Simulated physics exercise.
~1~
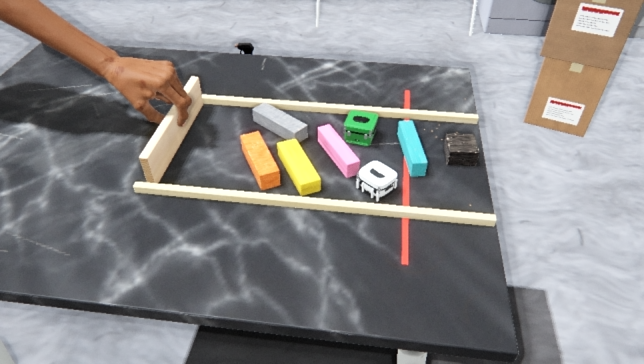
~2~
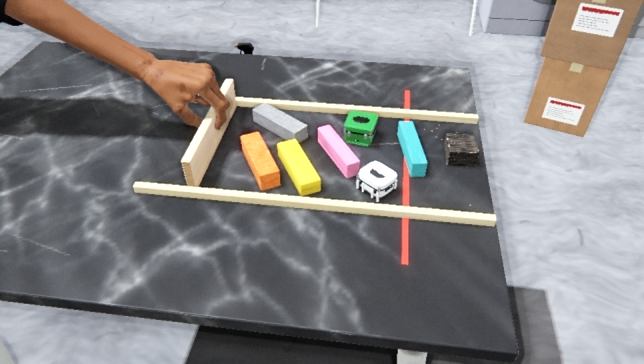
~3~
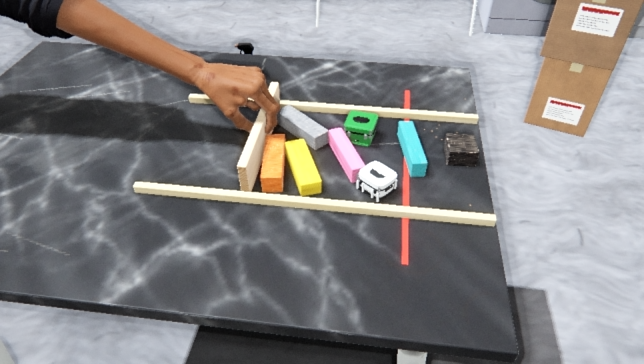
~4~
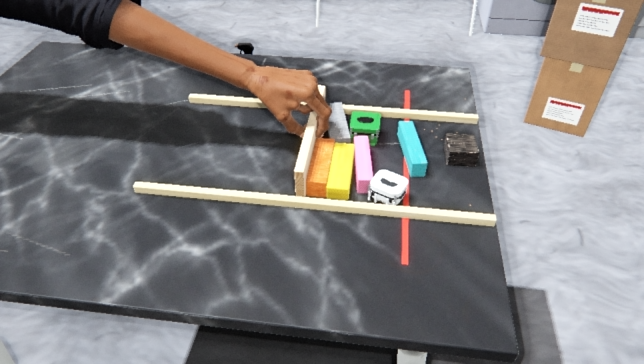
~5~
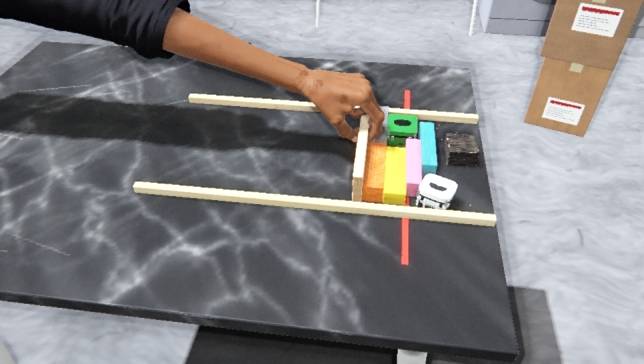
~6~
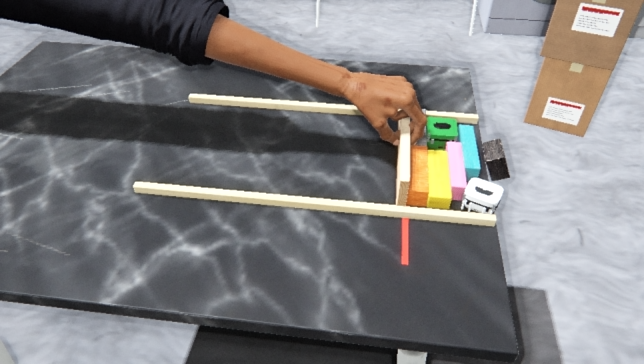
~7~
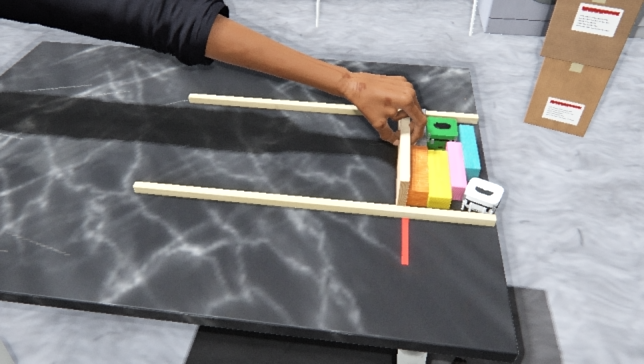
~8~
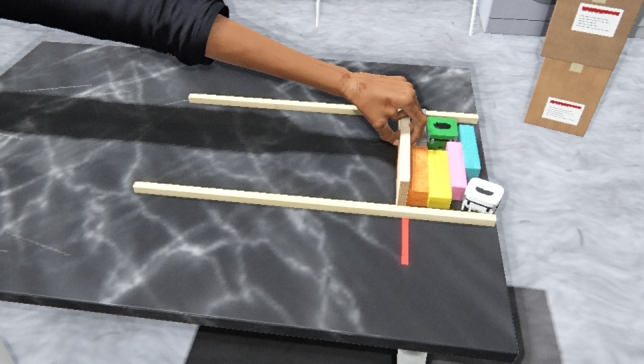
A hand slides a board right, sweeping blocks together until the black one falls off.
